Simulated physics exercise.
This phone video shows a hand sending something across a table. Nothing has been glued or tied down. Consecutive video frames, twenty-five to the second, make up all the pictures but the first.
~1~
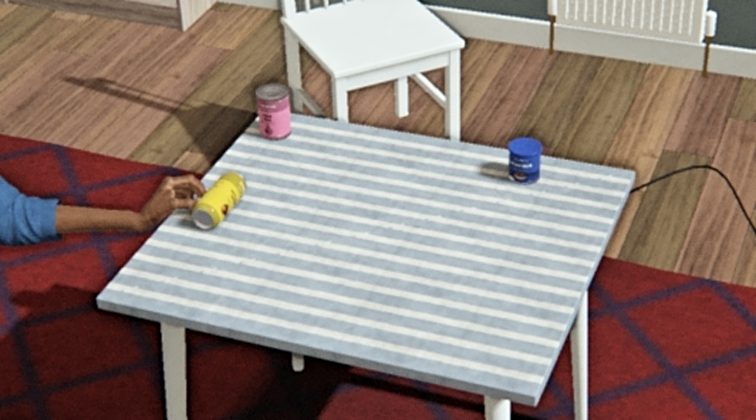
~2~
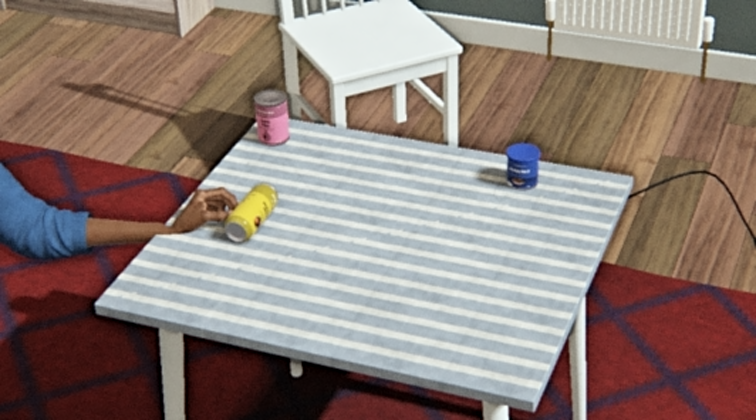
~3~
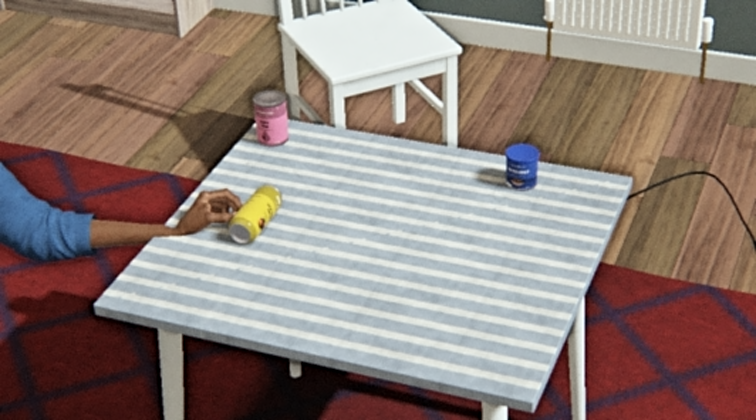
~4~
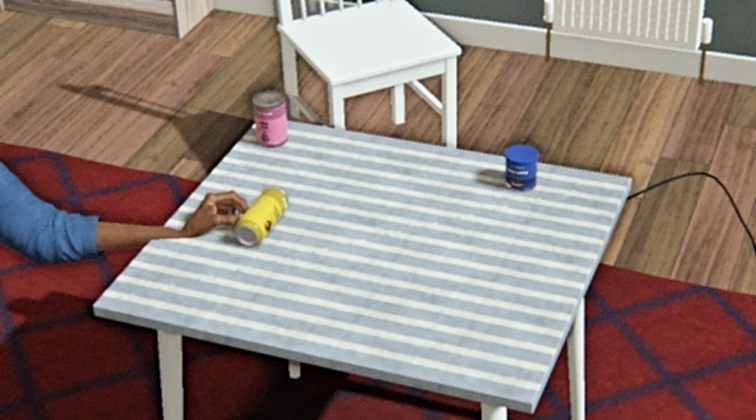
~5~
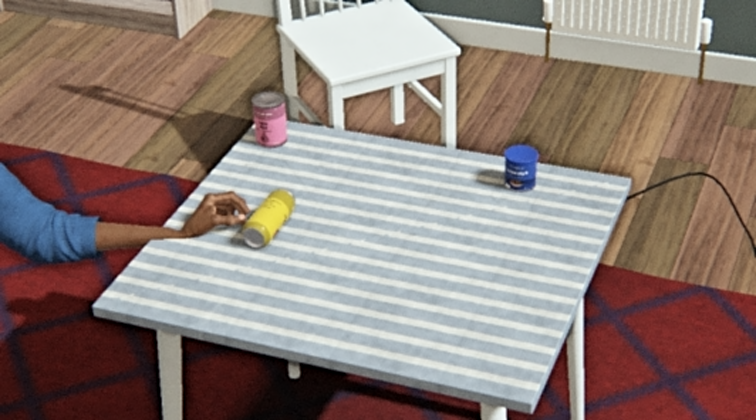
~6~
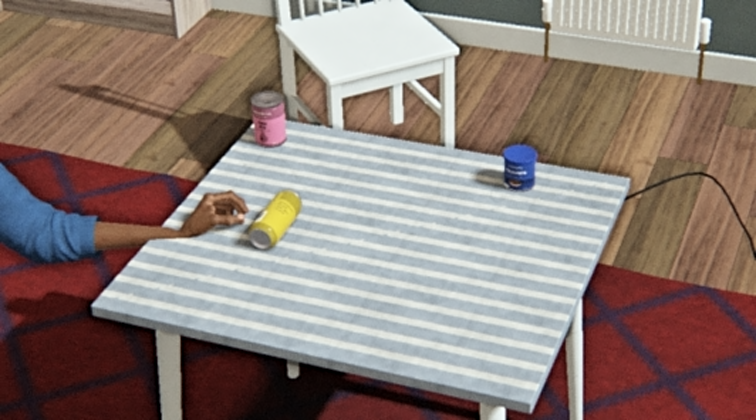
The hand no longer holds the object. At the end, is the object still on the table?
Yes.
Then, 0.20 s after the last picture, yellow can rolled well along near (310, 226).
Then, 0.50 s after the last picture, yellow can rolled well along near (348, 233).
At rest, moved from the start, yellow can. Seen from the same camera at the end, yellow can near (374, 238).
